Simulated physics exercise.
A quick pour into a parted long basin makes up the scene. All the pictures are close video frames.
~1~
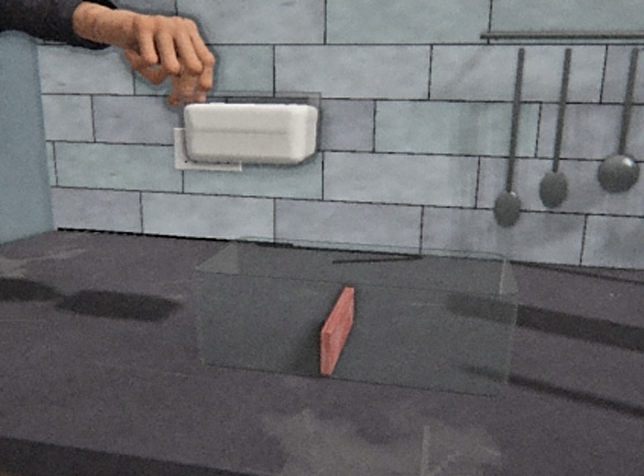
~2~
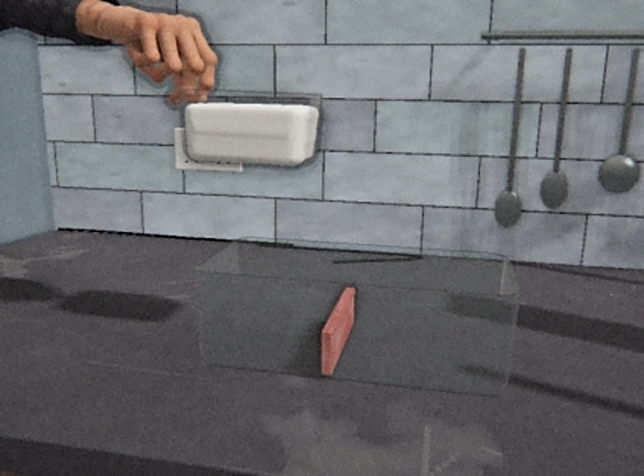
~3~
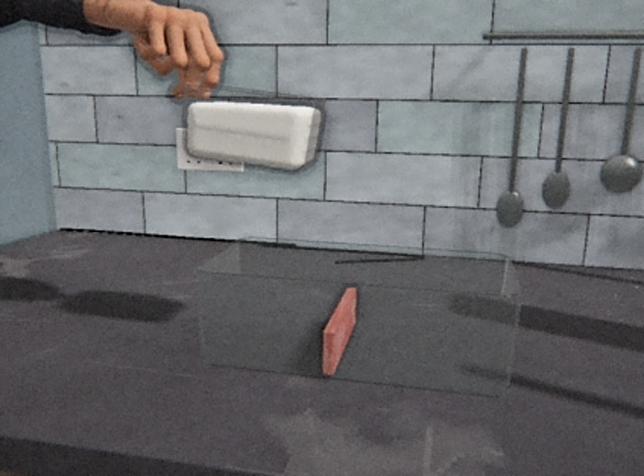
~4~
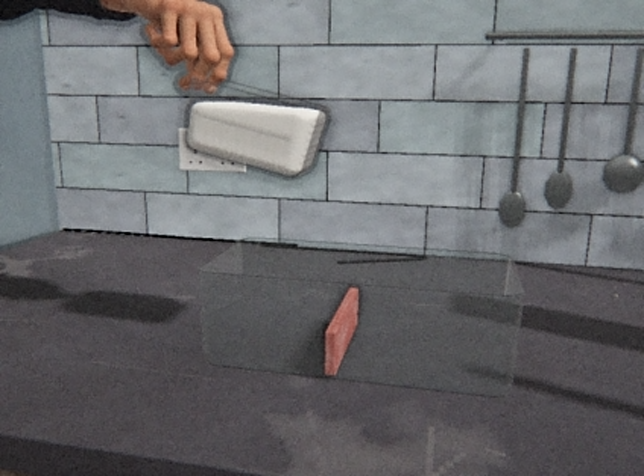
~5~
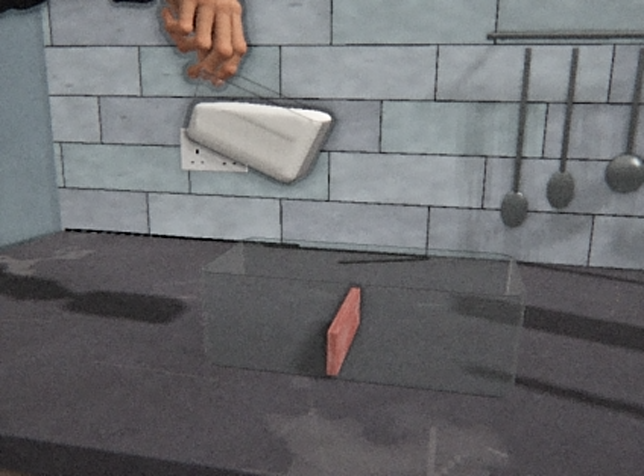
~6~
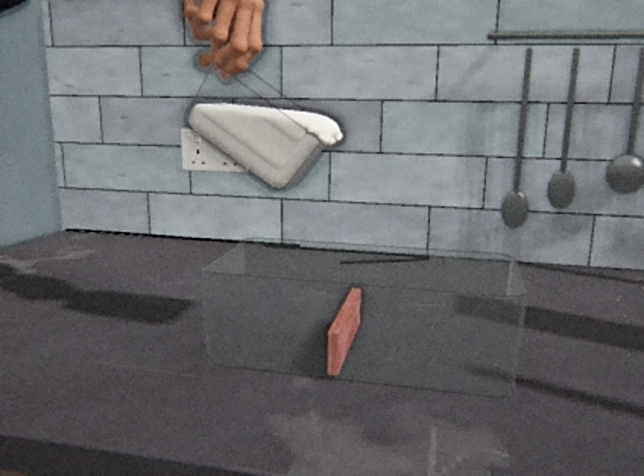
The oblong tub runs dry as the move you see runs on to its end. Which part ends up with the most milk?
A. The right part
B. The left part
A, the right part.
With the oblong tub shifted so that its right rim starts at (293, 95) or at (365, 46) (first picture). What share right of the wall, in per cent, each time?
It would come to near 60 per cent, and then near 90 per cent.
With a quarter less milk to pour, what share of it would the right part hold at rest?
Result: Around 65 per cent.
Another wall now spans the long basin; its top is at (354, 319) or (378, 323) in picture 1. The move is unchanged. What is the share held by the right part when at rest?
It works out to around 65 per cent for the first and around 35 per cent for the second.
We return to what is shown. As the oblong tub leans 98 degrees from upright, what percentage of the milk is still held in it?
15 %.
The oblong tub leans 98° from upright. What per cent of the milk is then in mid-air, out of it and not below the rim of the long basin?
That comes to near 40 percent.
A moment on, the tilt is 98° and 17 per cent is still to pour, 1 is left of the wall and 44 right of it.
Next, the tilt is 117° and 1 per cent is still to pour, 21 is left of the wall and 72 right of it.
Then the tilt is 117° and 0 per cent is still to pour, 25 is left of the wall and 72 right of it.
Later the tilt is 117° and 0 per cent is still to pour, 25 is left of the wall and 72 right of it.
At rest 25 per cent lies left of the wall, 72 right of it and 2 outside.
